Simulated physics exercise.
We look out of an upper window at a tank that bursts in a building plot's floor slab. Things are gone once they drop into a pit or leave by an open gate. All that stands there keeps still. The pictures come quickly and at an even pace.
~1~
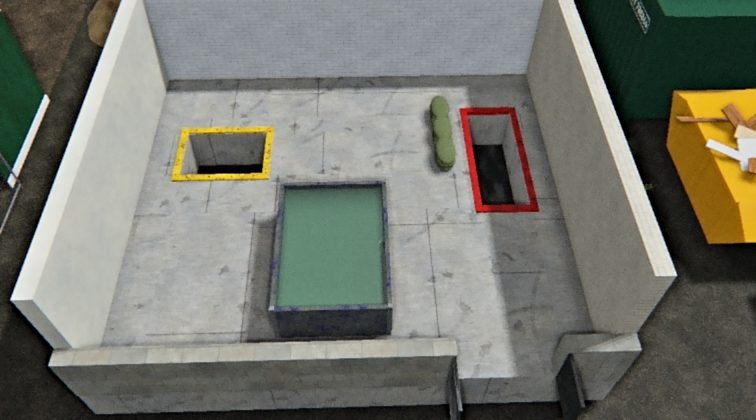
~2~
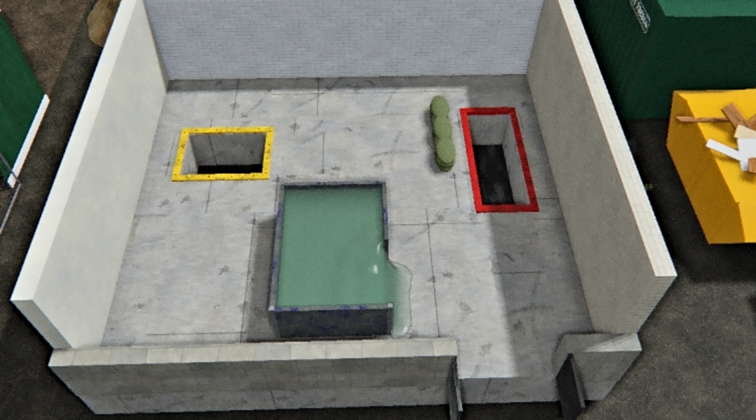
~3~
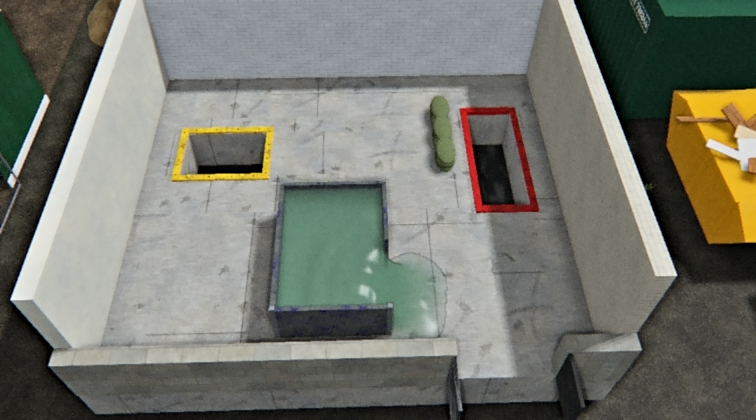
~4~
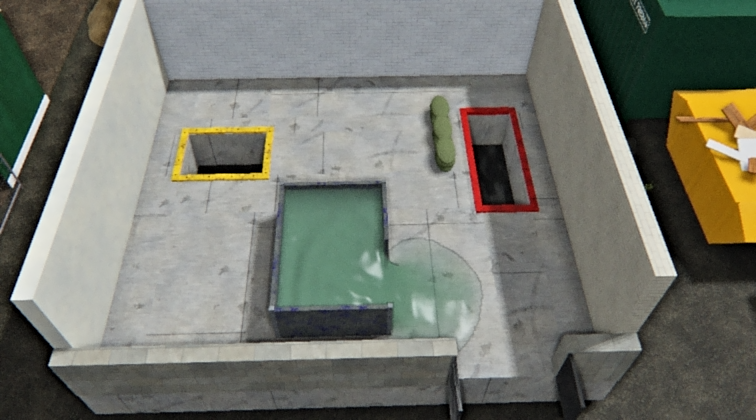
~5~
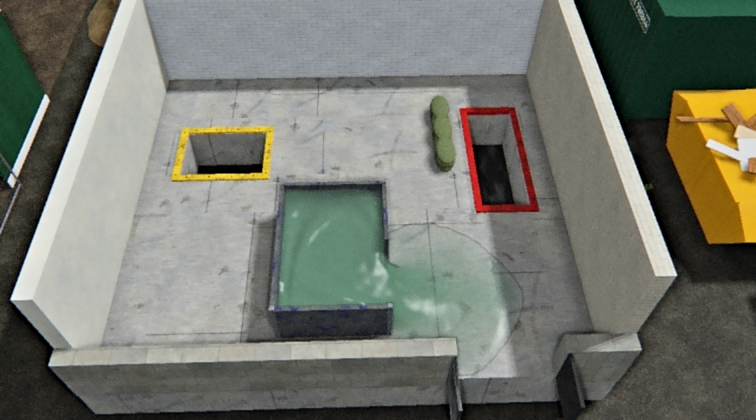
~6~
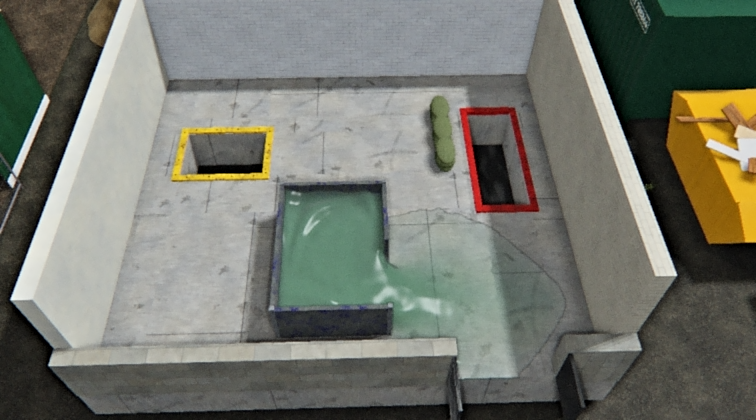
The clip opens on a walled concrete plot with a still, green-filled tank between a yellow-rimmed pit and a red-rimmed pit. Water then pours from the tank's right side and fans out across the slab, spreading steadily rightward in a widening, rounded sheet while everything else keeps still.
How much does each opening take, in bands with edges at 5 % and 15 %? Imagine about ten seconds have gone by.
The gate carries off upward of fifteen per cent. The yellow pit carries off beneath five per cent. The red pit carries off upward of fifteen per cent.
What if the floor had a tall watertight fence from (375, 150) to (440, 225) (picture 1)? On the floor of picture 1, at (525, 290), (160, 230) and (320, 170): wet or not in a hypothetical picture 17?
Point by point: First swamped, next spared, last spared.
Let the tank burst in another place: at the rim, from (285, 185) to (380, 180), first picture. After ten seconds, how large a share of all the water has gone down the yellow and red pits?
Yellow 14 %, red 6 %.
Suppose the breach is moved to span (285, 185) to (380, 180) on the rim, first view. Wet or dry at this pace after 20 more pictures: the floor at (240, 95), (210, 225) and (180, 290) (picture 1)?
Taking them in order, I'd say swamped, not reached and not reached.
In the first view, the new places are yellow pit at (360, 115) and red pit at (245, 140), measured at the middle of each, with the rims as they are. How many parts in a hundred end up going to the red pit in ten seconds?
Red: About 0 %.
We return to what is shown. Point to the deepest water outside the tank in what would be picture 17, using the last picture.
I'd point to (595, 358).
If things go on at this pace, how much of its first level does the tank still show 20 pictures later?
Somewhere around 34 %, give or take.
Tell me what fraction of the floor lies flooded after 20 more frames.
Around 30 percent.
A moment on, water covers 20 % of the floor; the gate 3 %, the yellow pit 0 %, the red pit 0 %.
Next, water covers 25 % of the floor; the gate 7 %, the yellow pit 0 %, the red pit 1 %.
Then, water covers 30 % of the floor; the gate 14 %, the yellow pit 0 %, the red pit 6 %.
Later, water covers 45 % of the floor; the gate 24 %, the yellow pit 0 %, the red pit 14 %.
In the end, water covers 65 % of the floor; the gate 31 %, the yellow pit 0 %, the red pit 17 %.
